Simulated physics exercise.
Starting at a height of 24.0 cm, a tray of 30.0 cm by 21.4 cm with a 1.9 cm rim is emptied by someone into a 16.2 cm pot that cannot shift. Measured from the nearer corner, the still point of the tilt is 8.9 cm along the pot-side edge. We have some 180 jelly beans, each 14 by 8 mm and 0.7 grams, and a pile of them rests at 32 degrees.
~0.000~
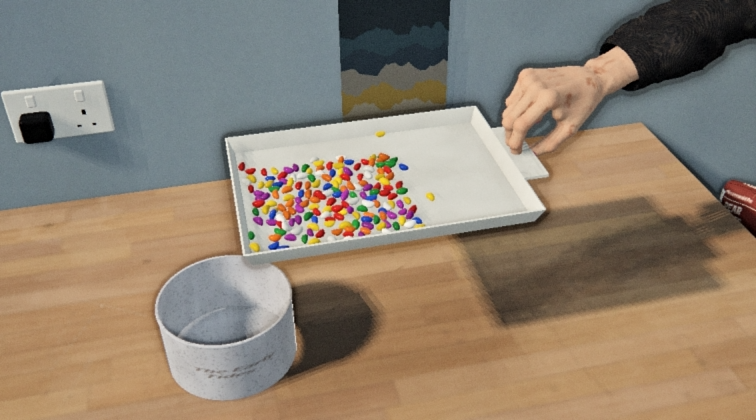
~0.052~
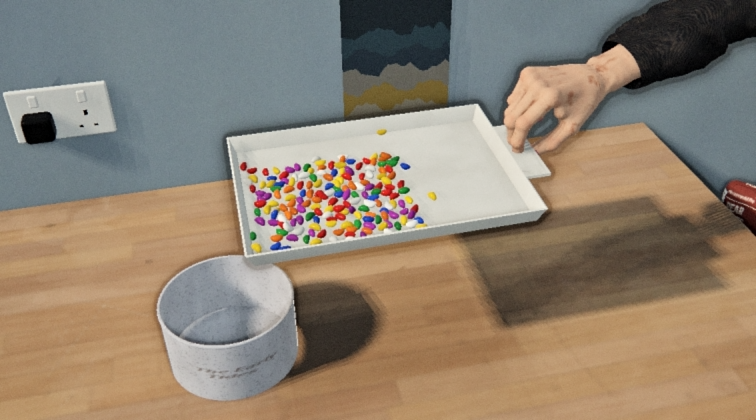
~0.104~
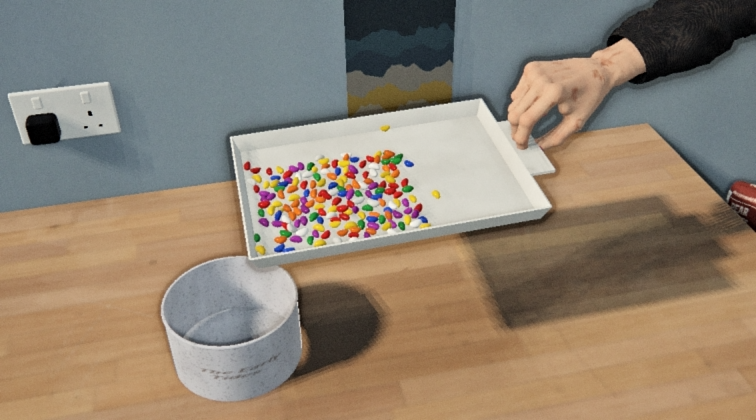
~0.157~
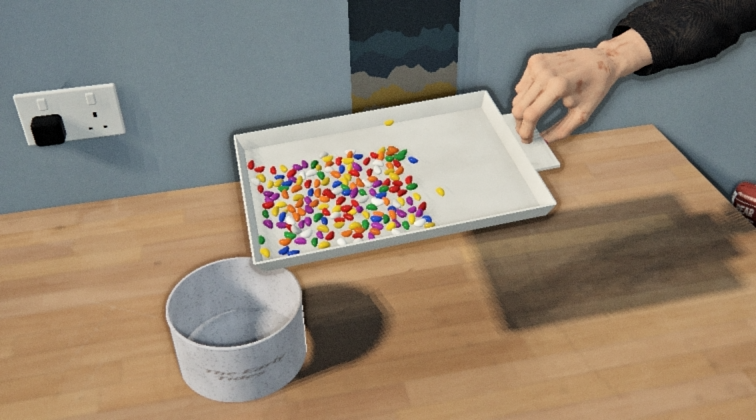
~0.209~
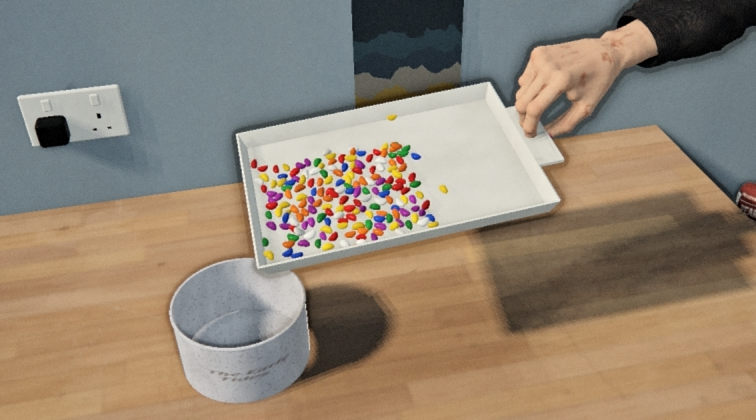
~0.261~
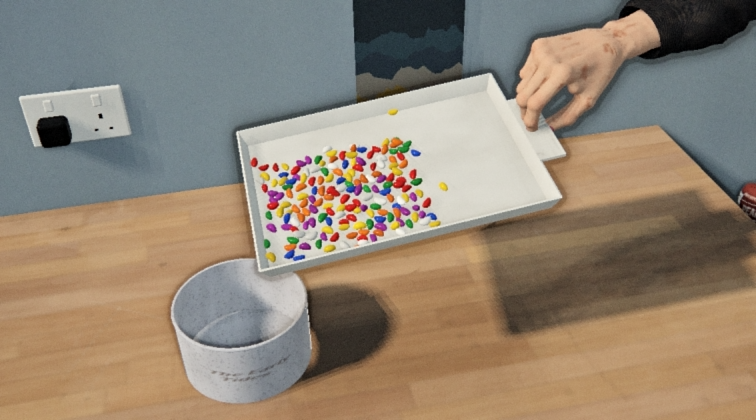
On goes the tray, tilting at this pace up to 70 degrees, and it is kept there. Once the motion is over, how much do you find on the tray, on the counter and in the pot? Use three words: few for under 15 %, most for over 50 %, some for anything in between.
Tray: Few; counter: Most; pot: Few.
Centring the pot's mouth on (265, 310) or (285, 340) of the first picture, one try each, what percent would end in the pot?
Spot one: Some 15 per cent; spot two: Some 95 per cent.
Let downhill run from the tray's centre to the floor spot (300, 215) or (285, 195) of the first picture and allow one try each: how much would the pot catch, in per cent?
The share comes to roughly 20 in a hundred, then roughly 50 in a hundred.
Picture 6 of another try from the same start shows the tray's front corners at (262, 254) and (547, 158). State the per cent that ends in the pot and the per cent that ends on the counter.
You'd end with pot at 50 and counter at 25.
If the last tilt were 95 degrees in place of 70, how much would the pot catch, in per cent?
Near 0 %, then.
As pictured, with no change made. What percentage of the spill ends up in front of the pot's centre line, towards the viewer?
Share: Some 100 %.
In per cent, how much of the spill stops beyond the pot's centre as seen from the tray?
Around 40 per cent, give or take.
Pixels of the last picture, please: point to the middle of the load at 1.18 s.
I reckon close to (303, 240).
After 0.81 s, tilt 38 degrees; the tray holds 100 %, the pot 0 %.
After 1.18 s, tilt 57 degrees; the tray holds 95 %, the pot 0 %.
After 1.64 s, tilt 70 degrees; the tray holds 25 %, the pot 0 %.
In the end, at 3.0 s, tray 5 %, counter 95 %, pot 0 %.
